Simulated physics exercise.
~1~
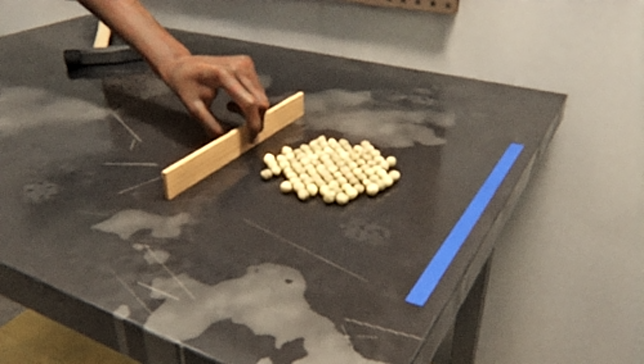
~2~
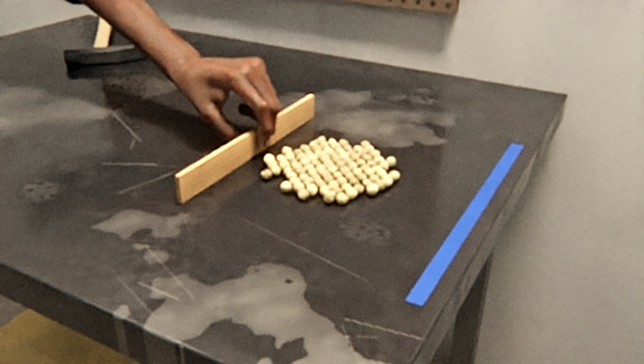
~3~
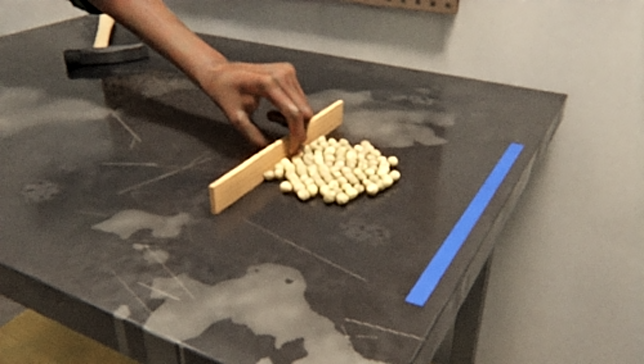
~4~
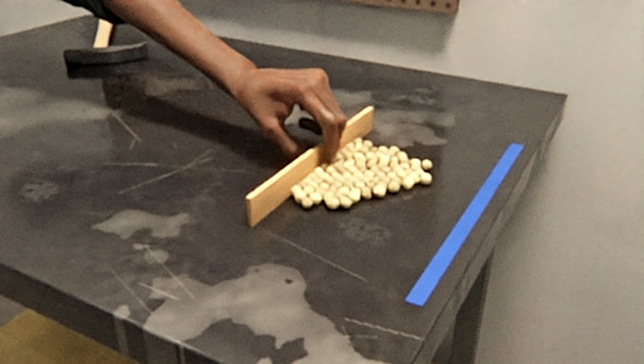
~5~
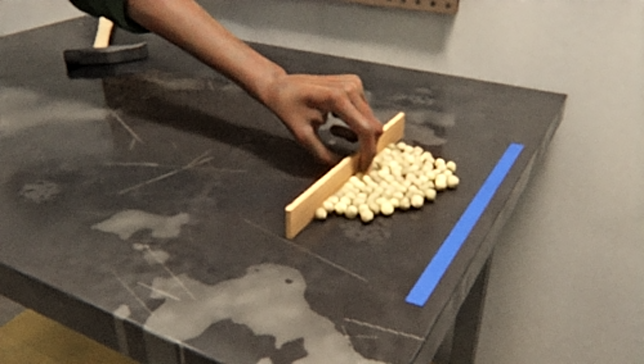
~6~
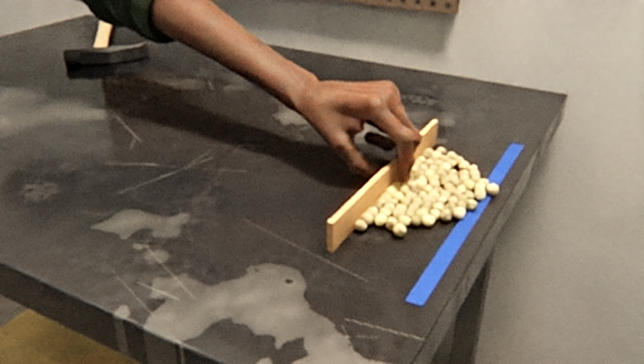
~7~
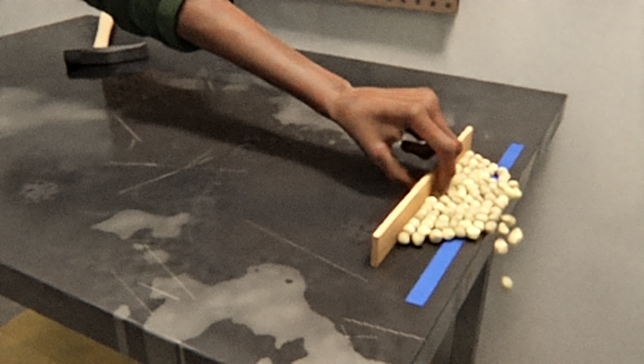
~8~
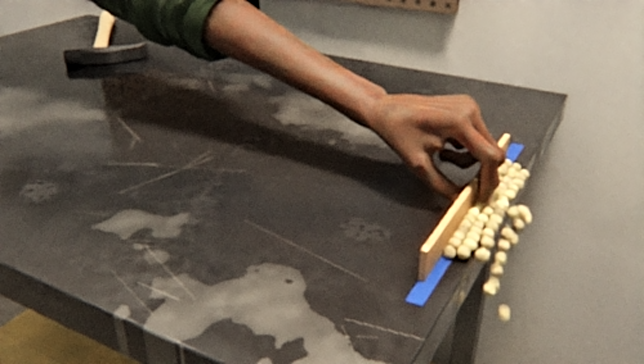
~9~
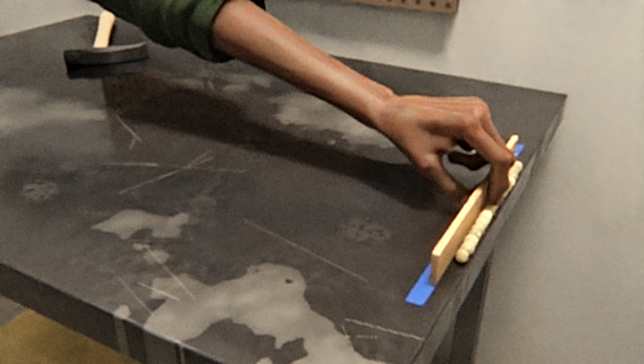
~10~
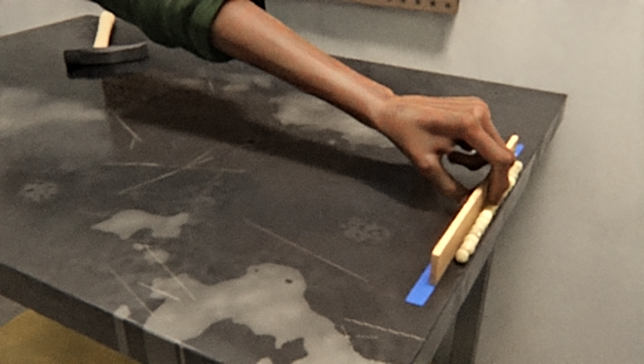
A hand pushes pale pellets right with a wooden strip until most fall off the table.
